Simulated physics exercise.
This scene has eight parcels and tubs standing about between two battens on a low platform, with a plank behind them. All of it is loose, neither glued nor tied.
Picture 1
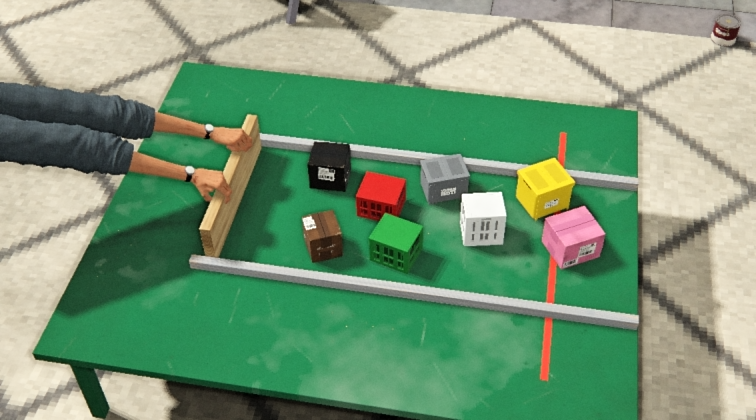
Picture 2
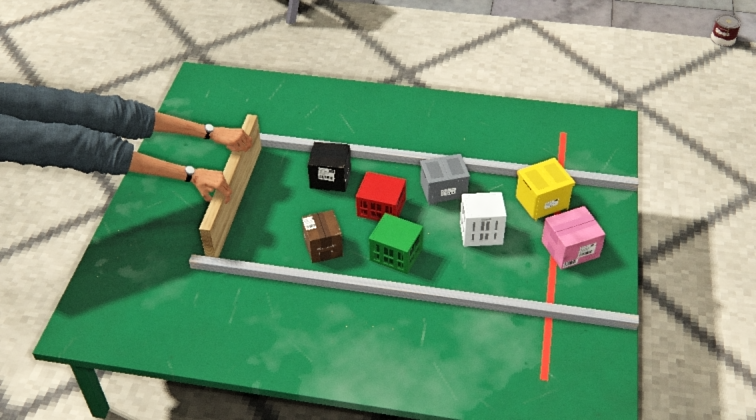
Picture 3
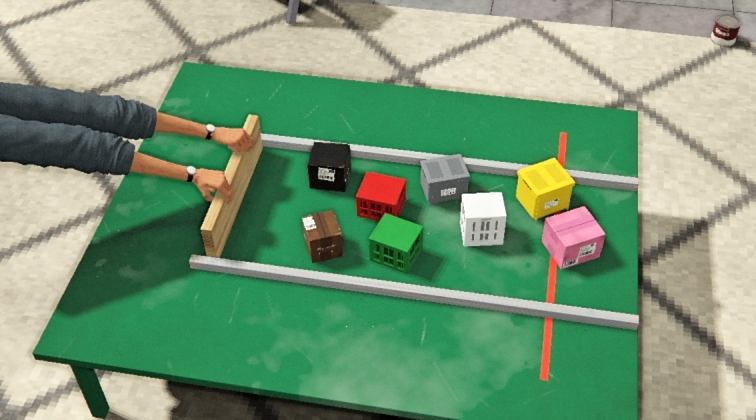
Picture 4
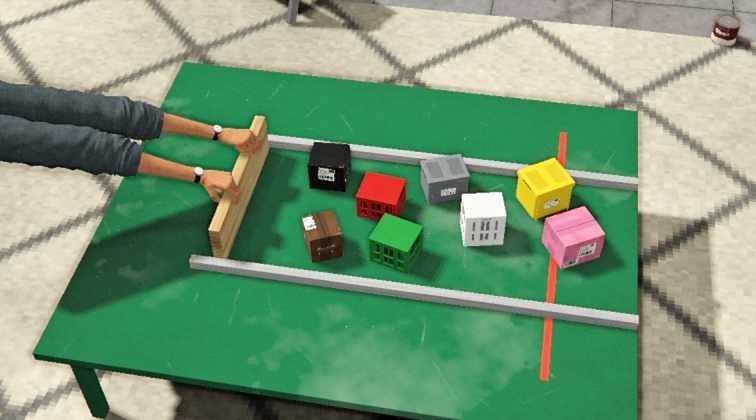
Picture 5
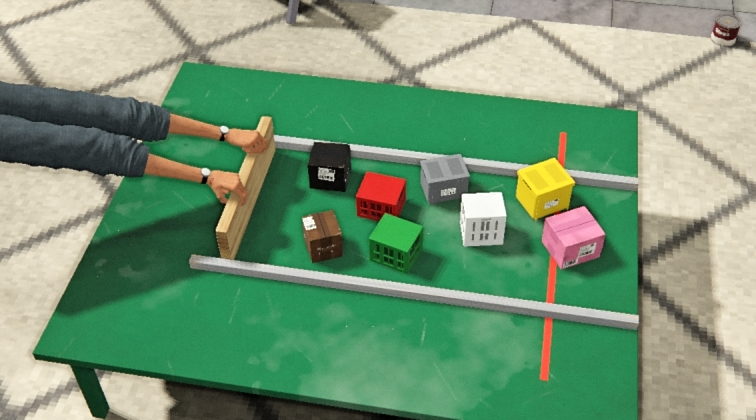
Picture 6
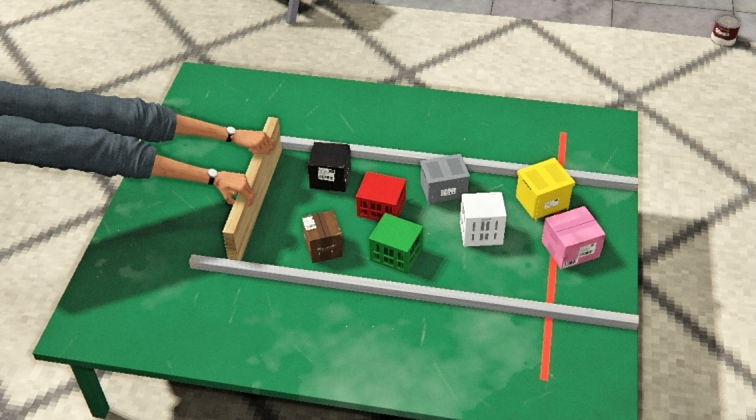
Two hands reach in from the left over a green table on a patterned floor, seen from above at an angle, gripping a wooden plank between two pale rails. To its right sit black, red, brown, green, grey and white boxes, with yellow and pink ones near a red line. The hands slide the plank slightly right while the boxes and view stay still.
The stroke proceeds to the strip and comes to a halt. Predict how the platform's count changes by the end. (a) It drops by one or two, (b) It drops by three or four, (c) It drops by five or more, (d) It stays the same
Option a: It drops by one or two.
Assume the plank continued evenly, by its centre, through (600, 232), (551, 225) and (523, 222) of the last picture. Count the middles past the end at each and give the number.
That makes 5, 2, 0.
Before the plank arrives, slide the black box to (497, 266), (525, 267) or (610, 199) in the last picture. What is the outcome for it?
At the three spots, the black box tips over, tips over and tips over.
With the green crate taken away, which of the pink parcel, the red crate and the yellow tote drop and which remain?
Outcome: Pink parcel ends up off; red crate is not lost; yellow tote ends up off.
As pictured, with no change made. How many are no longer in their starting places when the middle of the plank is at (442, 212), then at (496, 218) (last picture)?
Tally: First 7; then 8.
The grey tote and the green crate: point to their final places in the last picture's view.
Grey tote at about (620, 206), green crate at about (610, 274).
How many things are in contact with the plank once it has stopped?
It's 3.
Soon after, none off yet; pink parcel at rest near (573, 238); yellow tote at rest near (544, 190); white crate at rest near (483, 219).
In the end, the number that fall off is one or two; gone, yellow tote and pink parcel.
